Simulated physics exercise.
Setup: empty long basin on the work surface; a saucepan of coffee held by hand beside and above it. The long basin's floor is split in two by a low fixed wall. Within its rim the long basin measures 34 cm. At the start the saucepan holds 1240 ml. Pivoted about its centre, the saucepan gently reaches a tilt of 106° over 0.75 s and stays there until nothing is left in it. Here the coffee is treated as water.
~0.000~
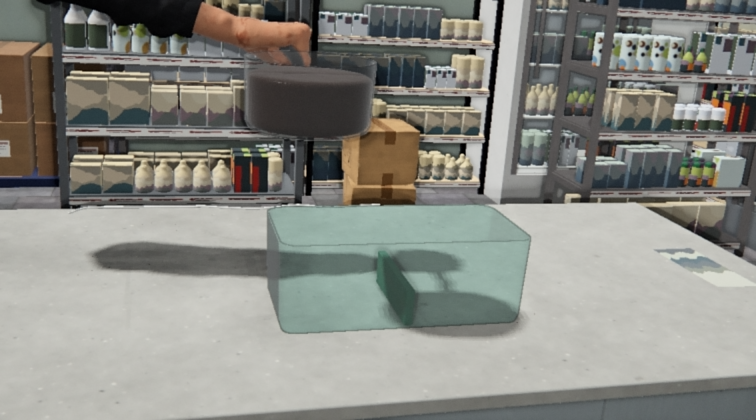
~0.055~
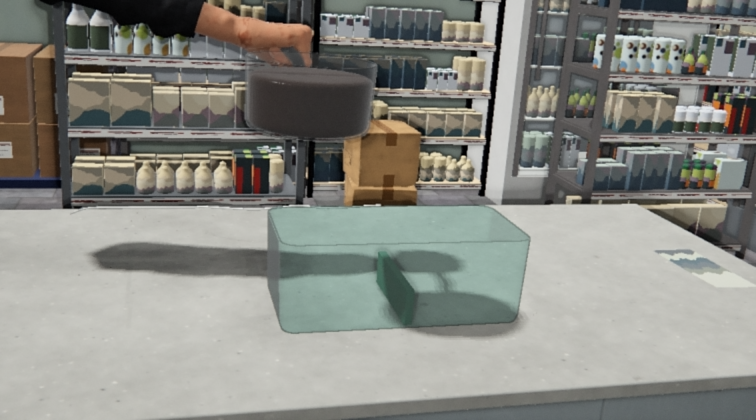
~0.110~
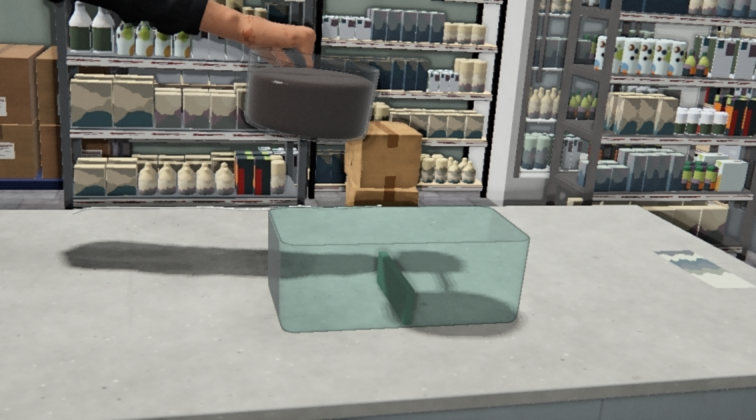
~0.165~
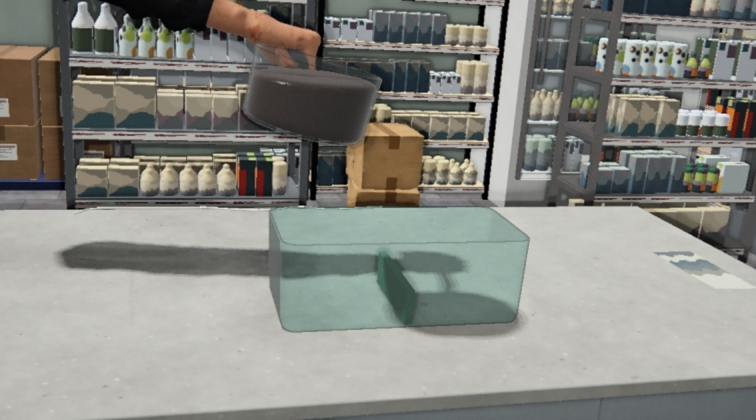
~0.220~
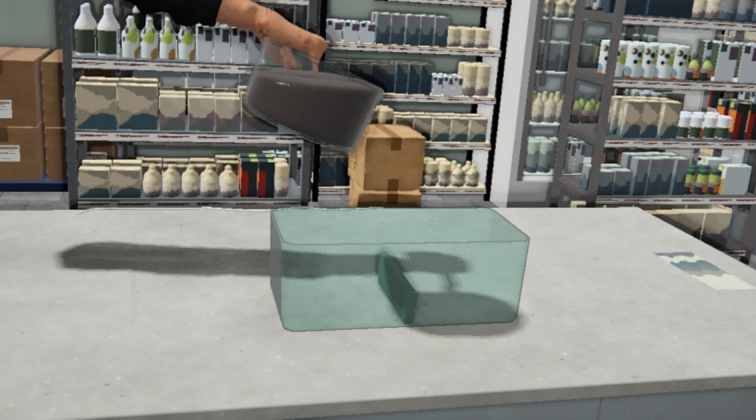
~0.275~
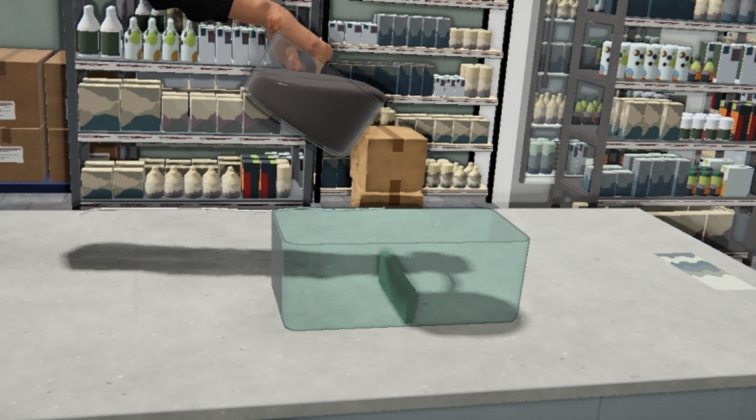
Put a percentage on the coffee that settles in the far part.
Roughly 58 per cent ends up there.
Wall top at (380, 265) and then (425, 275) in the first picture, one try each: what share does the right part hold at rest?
Try 1: 75 %; try 2: 20 %.
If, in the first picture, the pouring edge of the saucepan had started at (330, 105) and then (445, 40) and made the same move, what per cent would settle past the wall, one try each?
Some 15 and 75 per cent, in that order.
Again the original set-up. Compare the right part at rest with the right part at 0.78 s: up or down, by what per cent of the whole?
Looks like it went downward, around 3 per cent.
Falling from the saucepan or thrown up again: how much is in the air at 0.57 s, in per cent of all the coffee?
Around 44 in a hundred.
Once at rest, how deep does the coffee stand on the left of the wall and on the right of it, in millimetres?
20 mm left, 30 mm right.
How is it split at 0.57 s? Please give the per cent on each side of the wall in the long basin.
Left roughly 1, right roughly 20.
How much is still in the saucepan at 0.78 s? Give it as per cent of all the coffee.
Around 7 in a hundred is still there.
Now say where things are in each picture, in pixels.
It leans 0°; its right rim is at (373, 63); the coffee meets the walls at (247, 73) and (369, 77); the long basin's rim runs from (273, 227) to (511, 223); the wall's top is at (396, 271), in the first frame.
It leans 1°; its right rim is at (374, 65); the coffee meets the walls at (248, 74) and (370, 79), in the second frame.
It leans 6°; its right rim is at (376, 71); the coffee meets the walls at (250, 73) and (372, 80), in the third frame.
It leans 12°; its right rim is at (378, 79); the coffee meets the walls at (253, 74) and (374, 83), in the fourth frame.
It leans 21°; its right rim is at (380, 91); the coffee meets the walls at (253, 75) and (378, 85), in the fifth frame.
It leans 31°; its right rim is at (380, 104); the coffee meets the walls at (250, 77) and (375, 96); 3 per cent is over the edge, in the sixth frame.
Then, 0.57 s in, the tilt is 91° and 34 per cent is still to pour, 1 is left of the wall and 21 right of it.
Then, 0.78 s in, the tilt is 106° and 7 per cent is still to pour, 22 is left of the wall and 61 right of it.
Then, 1.01 s in, the tilt is 106° and 1 per cent is still to pour, 37 is left of the wall and 58 right of it.
Then, 1.25 s in, the tilt is 106° and 0 per cent is still to pour, 40 is left of the wall and 58 right of it.
Finally, 40 per cent lies left of the wall, 58 right of it and 1 outside.
